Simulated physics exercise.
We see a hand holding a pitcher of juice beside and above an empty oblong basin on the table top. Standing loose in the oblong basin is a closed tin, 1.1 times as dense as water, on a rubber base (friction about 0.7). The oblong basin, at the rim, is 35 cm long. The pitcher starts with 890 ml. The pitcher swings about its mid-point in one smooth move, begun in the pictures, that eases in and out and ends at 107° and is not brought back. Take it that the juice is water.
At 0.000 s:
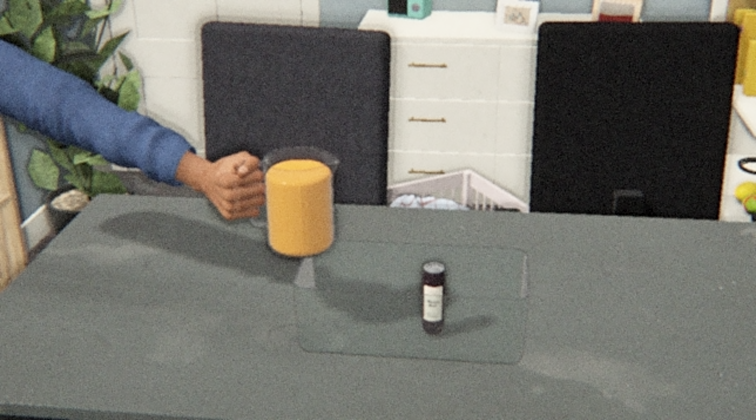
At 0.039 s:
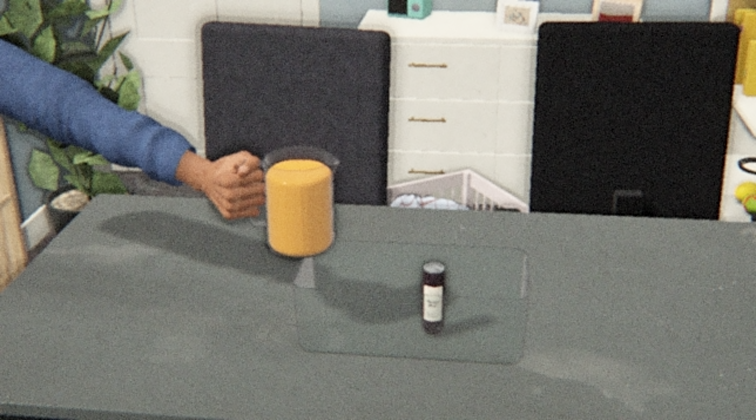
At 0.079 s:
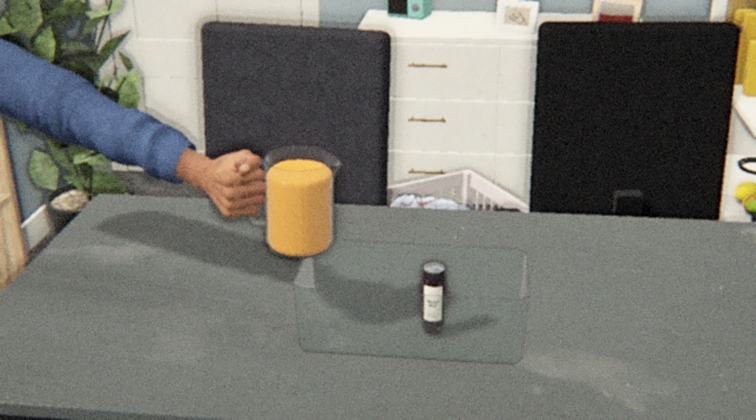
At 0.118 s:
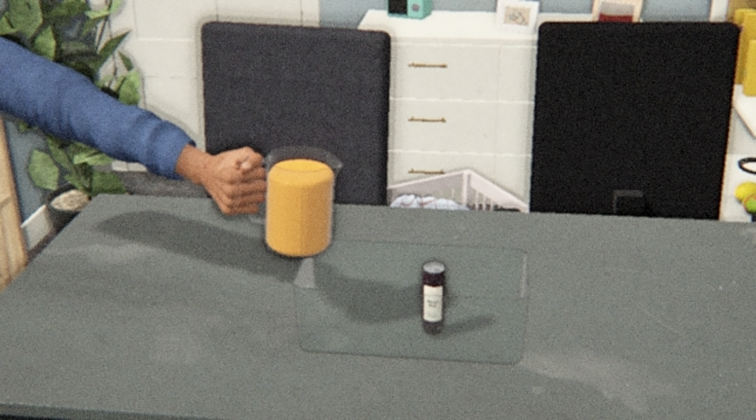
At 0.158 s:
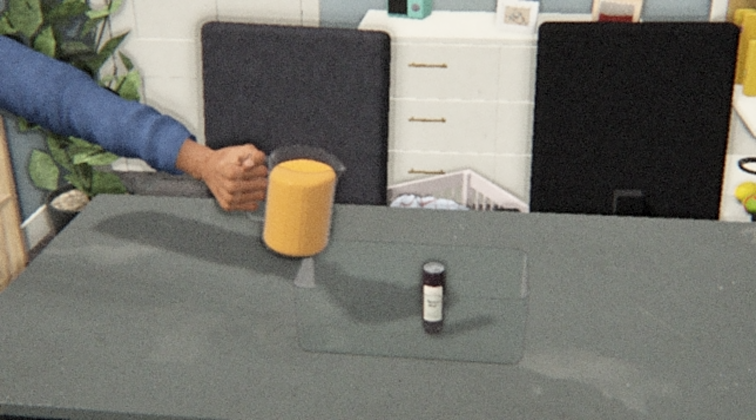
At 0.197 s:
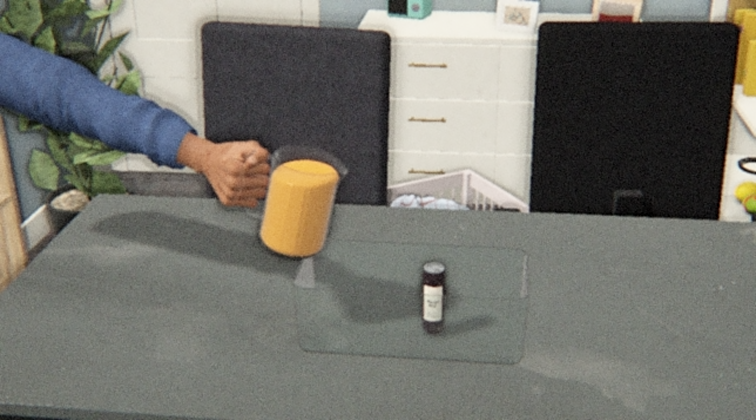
A pitcher of orange juice, gripped by a hand in a blue sleeve, starts upright above a dark table, beside a clear oblong basin with a small closed container standing inside. The pitcher then leans slightly to the right, tilting gradually further while the basin and container stay still.
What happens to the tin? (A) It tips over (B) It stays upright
Option B: It stays upright.
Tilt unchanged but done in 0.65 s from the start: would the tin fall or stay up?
The tin stays balanced.
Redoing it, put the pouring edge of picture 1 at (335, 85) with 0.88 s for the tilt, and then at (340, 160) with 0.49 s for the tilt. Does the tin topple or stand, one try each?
First it tips over; then it stays on its base.
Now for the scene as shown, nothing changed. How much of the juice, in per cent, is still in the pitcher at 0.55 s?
About 84 percent.
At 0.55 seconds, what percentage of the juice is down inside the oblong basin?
Roughly 4 percent.
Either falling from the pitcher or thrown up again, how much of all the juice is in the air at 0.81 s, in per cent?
About 14 per cent.
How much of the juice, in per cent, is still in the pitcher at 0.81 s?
Remaining share: Approx. 36 %.
Then, 0.55 s in, the tilt is 74° and 84 per cent is still to pour; the tin stands where it began.
Then, 0.81 s in, the tilt is 105° and 35 per cent is still to pour; the tin stands where it began.
Then, 1.08 s in, the tilt is 107° and 5 per cent is still to pour; the tin stands where it began.
Then, 1.38 s in, the tilt is 107° and 0 per cent is still to pour; the tin stands where it began.
Finally, the tin stands where it began.
